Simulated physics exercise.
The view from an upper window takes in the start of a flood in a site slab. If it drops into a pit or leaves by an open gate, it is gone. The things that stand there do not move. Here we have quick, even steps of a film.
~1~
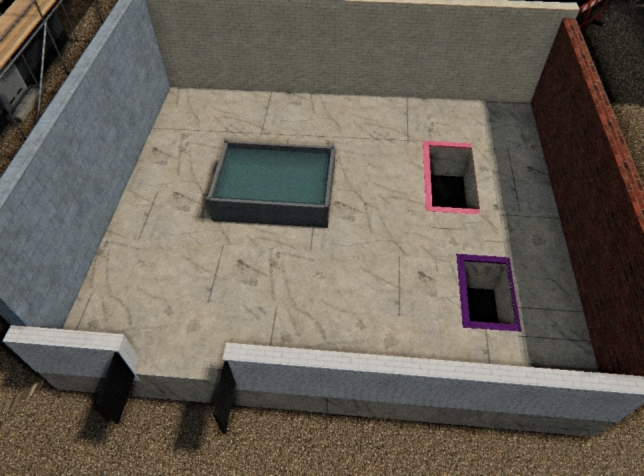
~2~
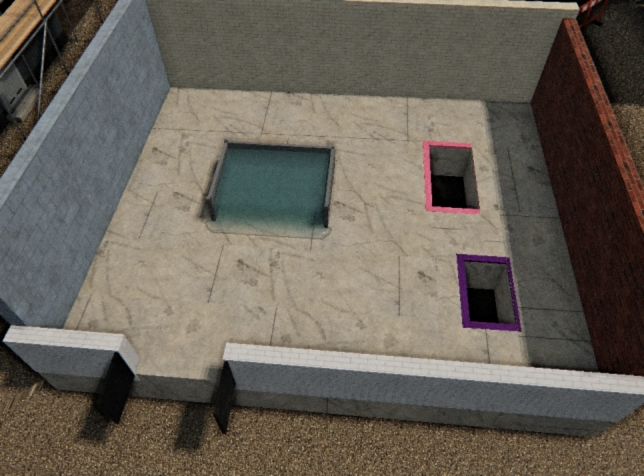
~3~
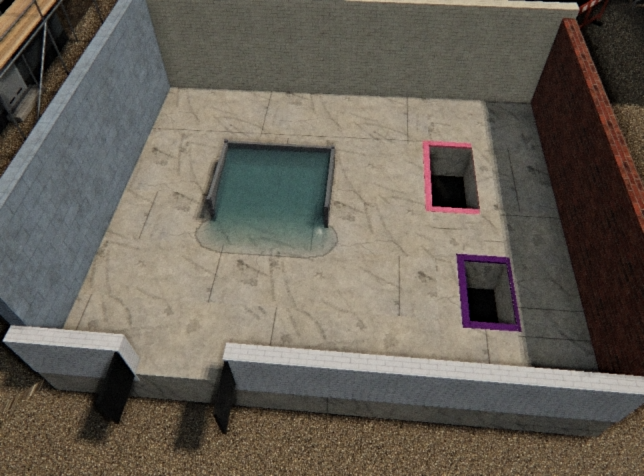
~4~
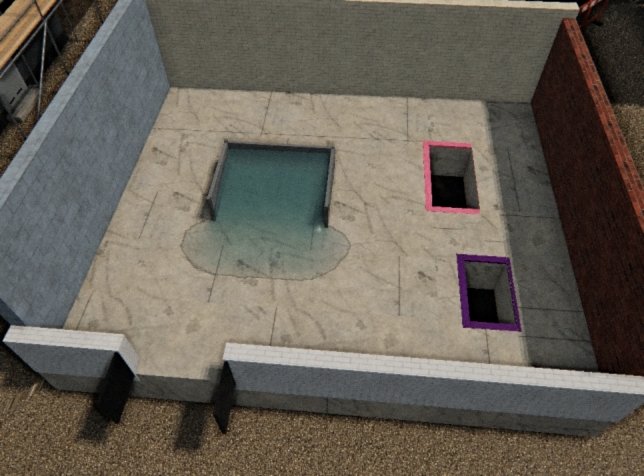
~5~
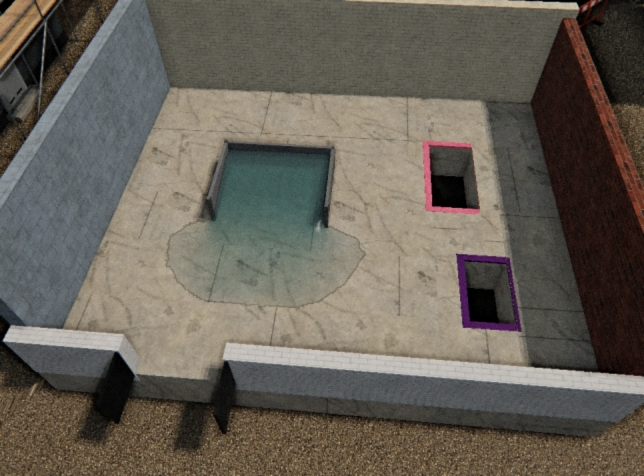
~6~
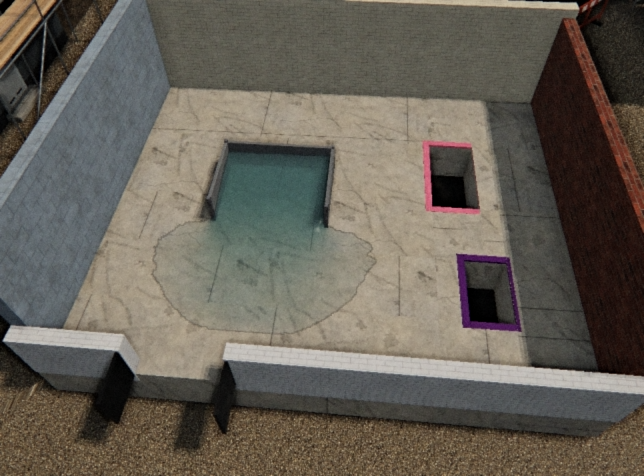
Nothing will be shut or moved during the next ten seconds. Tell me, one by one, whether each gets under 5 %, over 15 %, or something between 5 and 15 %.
Outcome: The gate will get a big slice beyond fifteen per cent, the purple pit will get an average slice of five to fifteen per cent, the pink pit will get a thin slice beneath five per cent.
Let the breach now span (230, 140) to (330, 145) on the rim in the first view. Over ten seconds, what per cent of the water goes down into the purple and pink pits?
Near enough: Purple 2 percent, pink 12 percent.
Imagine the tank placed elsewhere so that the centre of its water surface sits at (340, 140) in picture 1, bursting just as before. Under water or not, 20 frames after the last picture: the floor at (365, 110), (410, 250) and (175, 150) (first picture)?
Looking at all three, I'd call them bone dry, swamped, bone dry.
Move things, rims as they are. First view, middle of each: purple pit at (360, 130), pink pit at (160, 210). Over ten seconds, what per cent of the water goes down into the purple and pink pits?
Purple share 0%, pink share 12%.
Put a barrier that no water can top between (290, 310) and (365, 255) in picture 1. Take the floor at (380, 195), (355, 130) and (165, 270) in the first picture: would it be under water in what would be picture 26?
In the order given, the spots are swamped, spared and swamped.
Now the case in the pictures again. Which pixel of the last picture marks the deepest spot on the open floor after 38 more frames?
Check roughly (54, 351).
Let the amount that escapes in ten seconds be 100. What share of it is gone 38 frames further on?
About 75 %.
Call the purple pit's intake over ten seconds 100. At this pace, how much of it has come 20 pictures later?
I get 5 per cent.
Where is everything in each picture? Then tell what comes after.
The first picture shows the water tank at (274, 175) is whole and still.
In the second picture, the front is at (211, 225), out from the gap at (269, 215).
In the third picture, the front is at (201, 235), out from the gap at (269, 217).
In the fourth picture, water pours out at (269, 217) and has run to (190, 248).
In the fifth picture, water pours out at (269, 218) and has run to (190, 284).
In the sixth picture, water pours out at (269, 218) and has run to (199, 318).
A moment on, water covers 20 % of the floor; the gate 2 %, the purple pit 0 %, the pink pit 0 %.
Next, water covers 25 % of the floor; the gate 12 %, the purple pit 0 %, the pink pit 0 %.
Then, water covers 30 % of the floor; the gate 23 %, the purple pit 0 %, the pink pit 0 %.
Later, water covers 45 % of the floor; the gate 31 %, the purple pit 5 %, the pink pit 0 %.
In the end, water covers 45 % of the floor; the gate 35 %, the purple pit 9 %, the pink pit 2 %.
